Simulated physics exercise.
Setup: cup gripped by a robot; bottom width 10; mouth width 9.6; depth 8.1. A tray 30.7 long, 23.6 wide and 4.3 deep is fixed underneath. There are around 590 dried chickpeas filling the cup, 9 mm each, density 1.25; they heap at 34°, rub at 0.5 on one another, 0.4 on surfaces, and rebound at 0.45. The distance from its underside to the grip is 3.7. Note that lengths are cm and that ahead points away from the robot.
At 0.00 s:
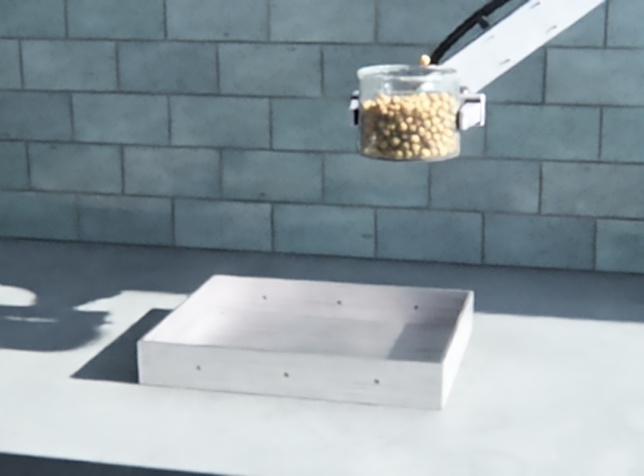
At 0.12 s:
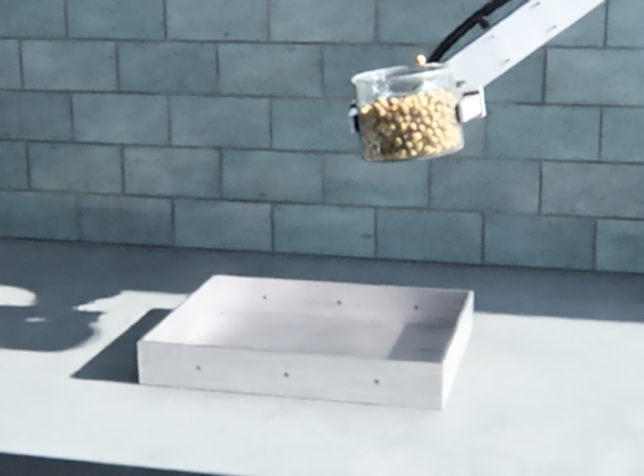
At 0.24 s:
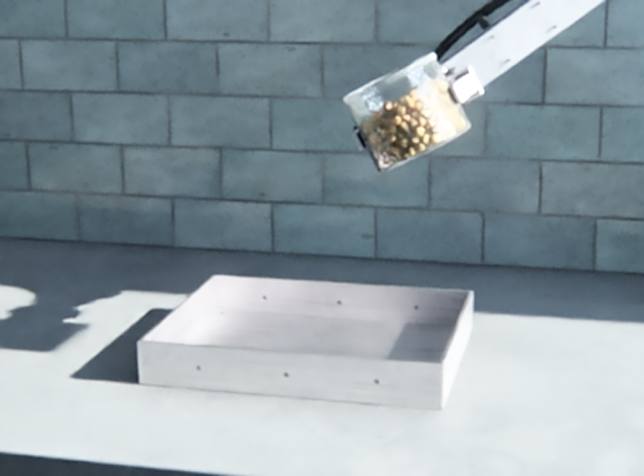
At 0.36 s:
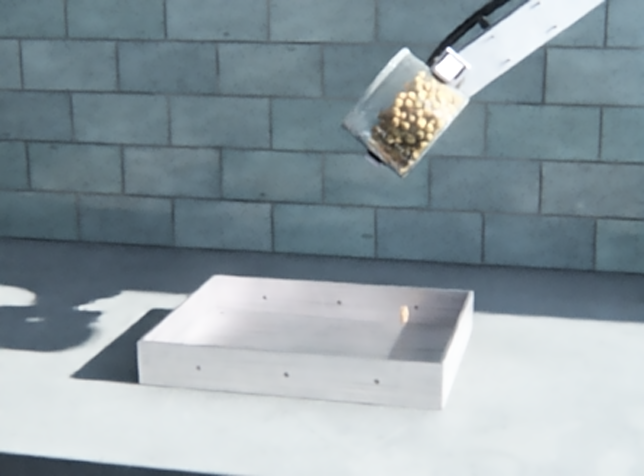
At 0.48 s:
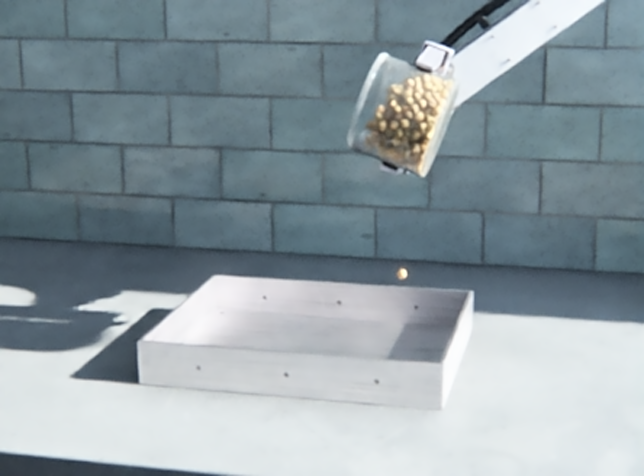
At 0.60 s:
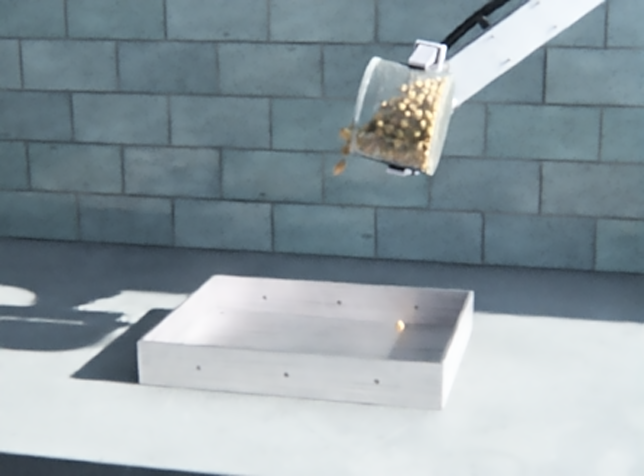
A clear cup of pale tan chickpeas, gripped by a white robot arm reaching in from the upper right, hangs above a shallow whitish tray on a sunlit grey surface. The fixed, slightly raised view faces a blue-grey brick-patterned wall, with shadows at left. The arm tilts the cup steadily leftward until it lies nearly sideways; one chickpea drops into the tray, then a few spill over the rim.
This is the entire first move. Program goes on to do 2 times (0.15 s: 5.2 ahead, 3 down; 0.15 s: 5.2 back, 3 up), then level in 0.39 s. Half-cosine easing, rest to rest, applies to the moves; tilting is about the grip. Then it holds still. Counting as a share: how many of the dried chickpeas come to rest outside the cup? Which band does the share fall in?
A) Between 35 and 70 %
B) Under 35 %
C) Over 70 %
A, between 35 and 70 %.
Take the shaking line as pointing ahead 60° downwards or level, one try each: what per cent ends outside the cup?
Result: Approx. 25 % and 75 %, one try each.
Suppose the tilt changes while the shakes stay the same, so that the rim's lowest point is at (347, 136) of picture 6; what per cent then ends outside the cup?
My estimate is some 20 per cent.
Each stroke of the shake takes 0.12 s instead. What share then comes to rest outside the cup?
It would be near 60 per cent.
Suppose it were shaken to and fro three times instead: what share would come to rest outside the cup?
Roughly 65 percent.
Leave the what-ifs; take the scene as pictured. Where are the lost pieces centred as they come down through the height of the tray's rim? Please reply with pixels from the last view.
About at (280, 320).
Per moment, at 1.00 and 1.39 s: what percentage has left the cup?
In turn: 35 %, then 55 %.
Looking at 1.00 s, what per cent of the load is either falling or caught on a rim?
Estimated fraction: Near 12 %.
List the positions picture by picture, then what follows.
The cup middle at (408, 113), level; upper third of the load around (410, 108), from x 365 to 450, top at y 60; 586 in the cup, in the first frame.
The cup middle at (408, 114), tilted 8° forward; upper third of the load around (414, 108), from x 365 to 455, top at y 60; 585 in the cup, 1 in flight or on a rim, in the second frame.
The cup middle at (407, 114), tilted 27° forward; upper third of the load around (422, 106), from x 365 to 460, top at y 80; 585 in the cup, 1 in flight or on a rim, in the third frame.
The cup middle at (406, 115), tilted 52° forward; upper third of the load around (425, 101), from x 370 to 460, top at y 75; 585 in the cup, 1 in the tray, in the fourth frame.
The cup middle at (405, 116), tilted 71° forward; upper third of the load around (422, 98), from x 365 to 450, top at y 80; 585 in the cup, 1 in the tray, in the fifth frame.
The cup middle at (405, 116), tilted 79° forward; upper third of the load around (423, 103), from x 340 to 445, top at y 80; 583 in the cup, 1 in the tray, 2 in flight or on a rim, in the sixth frame.
After 1.00 s, tilted 79° forward, highest piece 27 above the table; 384 in the cup, 130 in the tray, 72 in flight or on a rim.
After 1.39 s, tilted 40° forward, highest piece 28 above the table; 309 in the tray, 275 in the cup, 2 in flight or on a rim.
After 1.79 s, level, highest piece 28 above the table; 311 in the tray, 275 in the cup.
After 2.84 s, level, highest piece 28 above the table; 311 in the tray, 275 in the cup.
In the end, 311 in the tray, 275 in the cup. That is 53 % outside the cup.
